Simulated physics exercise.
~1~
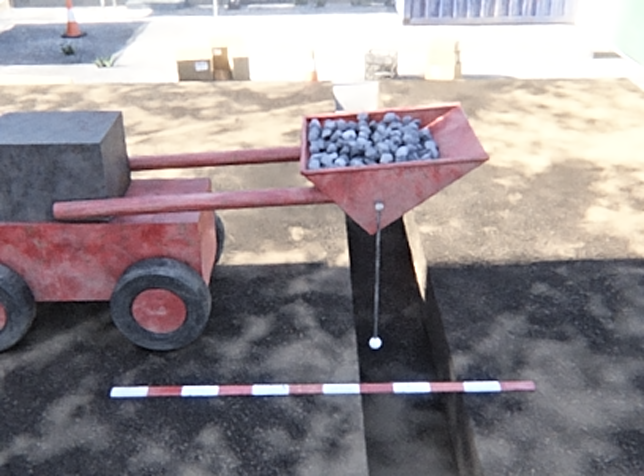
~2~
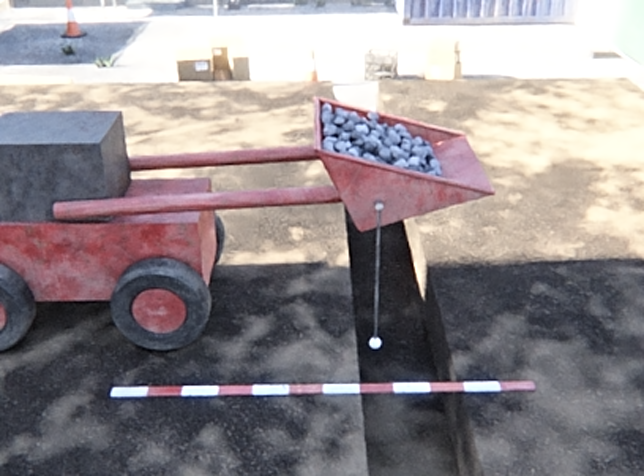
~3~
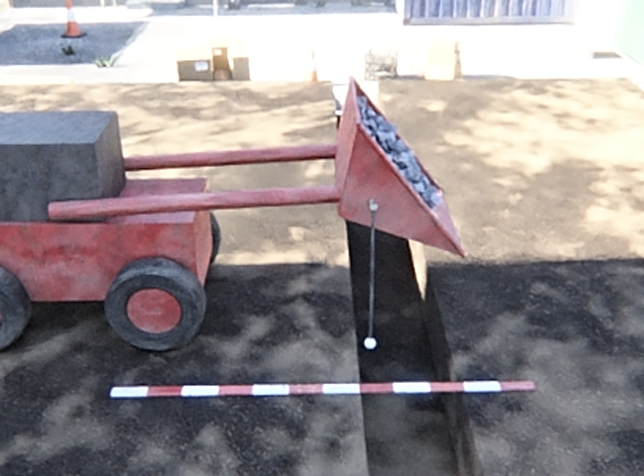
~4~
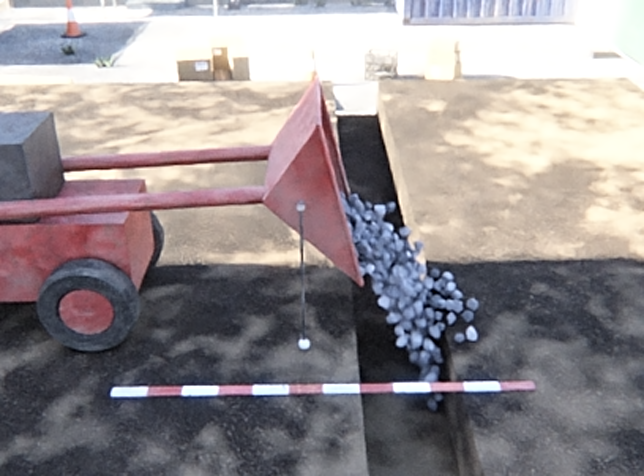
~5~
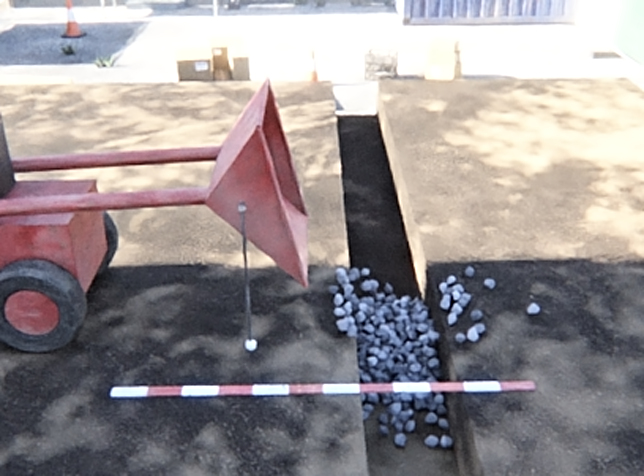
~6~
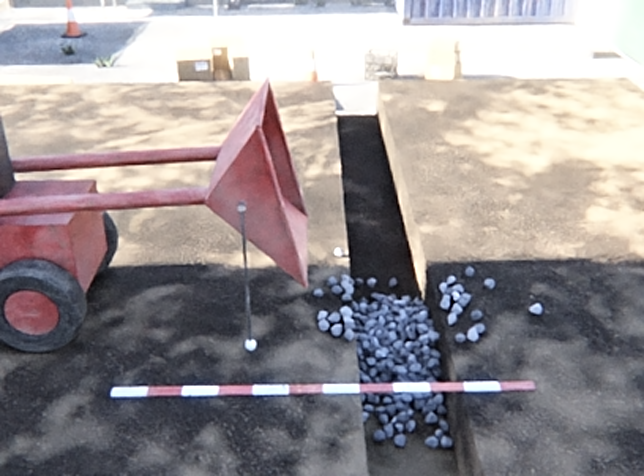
A red loader with black tyres and a dark block on its back holds a bucket of grey stones over a narrow trench, seen from slightly above by a still camera on sunlit, shadow-dappled ground. A red and white striped staff lies across the foreground, and a rod with a white ball hangs from the bucket. The bucket tips forward to the right, steeply, with the stones still inside. The loader then backs away left as the stones pour out. Most settle in a heap in the trench, with a few scattered on both sides, and the emptied bucket stays tilted.
